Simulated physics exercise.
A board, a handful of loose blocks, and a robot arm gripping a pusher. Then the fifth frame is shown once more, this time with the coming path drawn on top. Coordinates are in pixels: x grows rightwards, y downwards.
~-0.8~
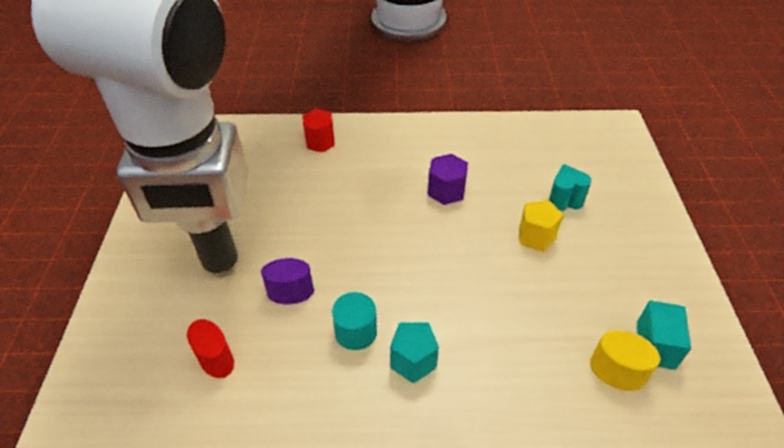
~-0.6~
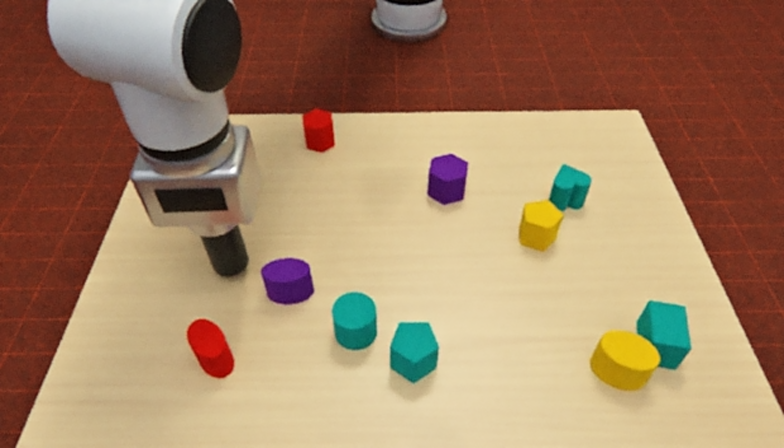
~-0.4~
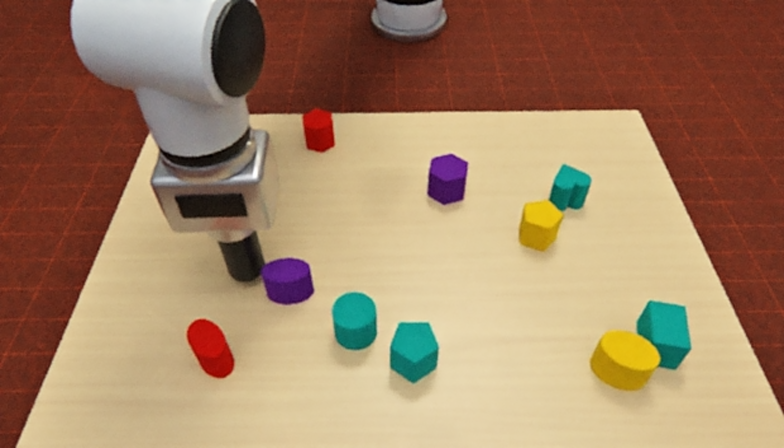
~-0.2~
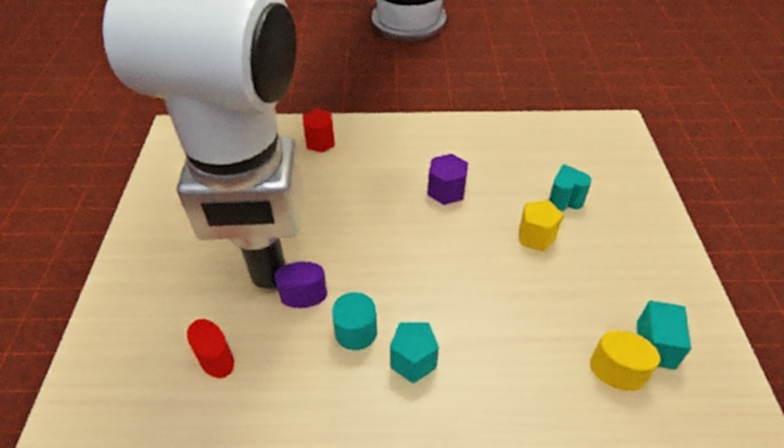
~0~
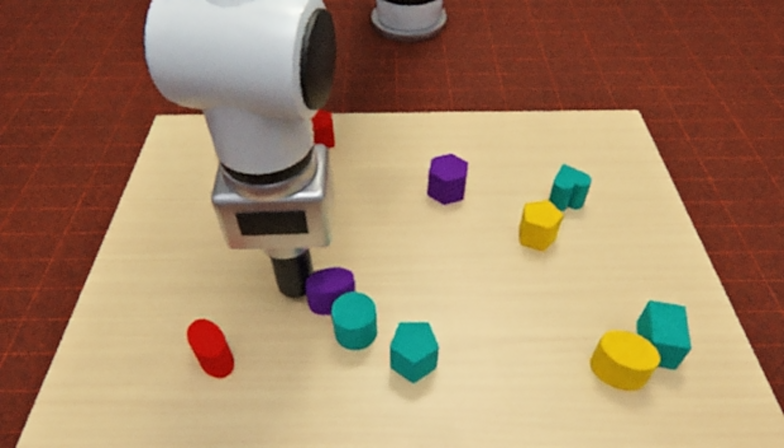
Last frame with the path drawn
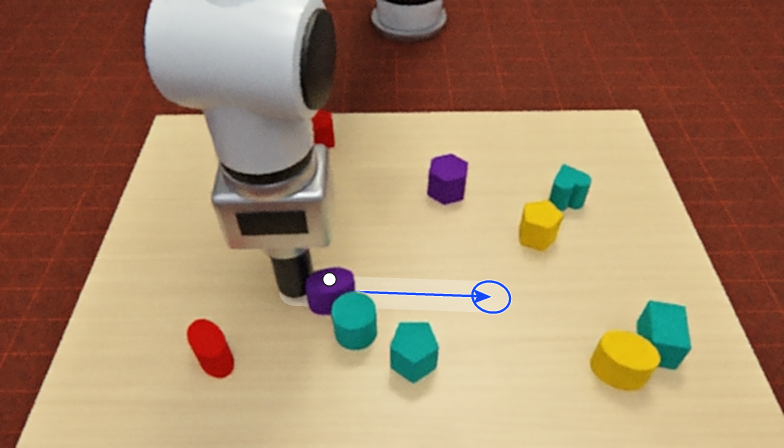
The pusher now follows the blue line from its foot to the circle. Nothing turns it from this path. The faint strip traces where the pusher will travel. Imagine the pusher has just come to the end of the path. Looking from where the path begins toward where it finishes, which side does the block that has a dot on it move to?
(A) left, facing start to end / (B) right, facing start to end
The answer is B.
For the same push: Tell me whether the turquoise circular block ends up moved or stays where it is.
From what I can tell, it won't keep its place.
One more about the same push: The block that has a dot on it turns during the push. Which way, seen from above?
Viewed from above, clockwise.
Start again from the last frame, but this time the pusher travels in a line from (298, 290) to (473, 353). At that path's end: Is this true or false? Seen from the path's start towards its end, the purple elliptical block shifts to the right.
It is false.
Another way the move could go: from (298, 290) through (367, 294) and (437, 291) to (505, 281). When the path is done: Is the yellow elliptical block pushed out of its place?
No, that is not how it ends up.
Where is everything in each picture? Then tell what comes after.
Pusher tip (220, 259); block tops, purple elliptical block (285, 269); turquoise circular block (354, 309); turquoise pentagon (414, 339), in the first frame.
Pusher (231, 262); blocks unchanged, in the second frame.
Pusher (247, 268); blocks unchanged, in the third frame.
Pusher (269, 274); purple elliptical block (299, 273), in the fourth frame.
Pusher (296, 283); purple elliptical block (329, 279); turquoise circular block (354, 309); turquoise pentagon (414, 339), in the fifth frame.
Path on the board, from (298, 290) directly to (491, 297); the dot is on the purple elliptical block.
On the path given first. One third of the way, pusher (362, 285); purple elliptical block (397, 284); turquoise circular block (366, 315).
Two thirds of the way, pusher (427, 287); purple elliptical block (460, 299), turned 45° clockwise; turquoise circular block (366, 315).
At the end, pusher (493, 289); purple elliptical block (494, 311), turned 120° clockwise; turquoise circular block (366, 315); turquoise pentagon in place.
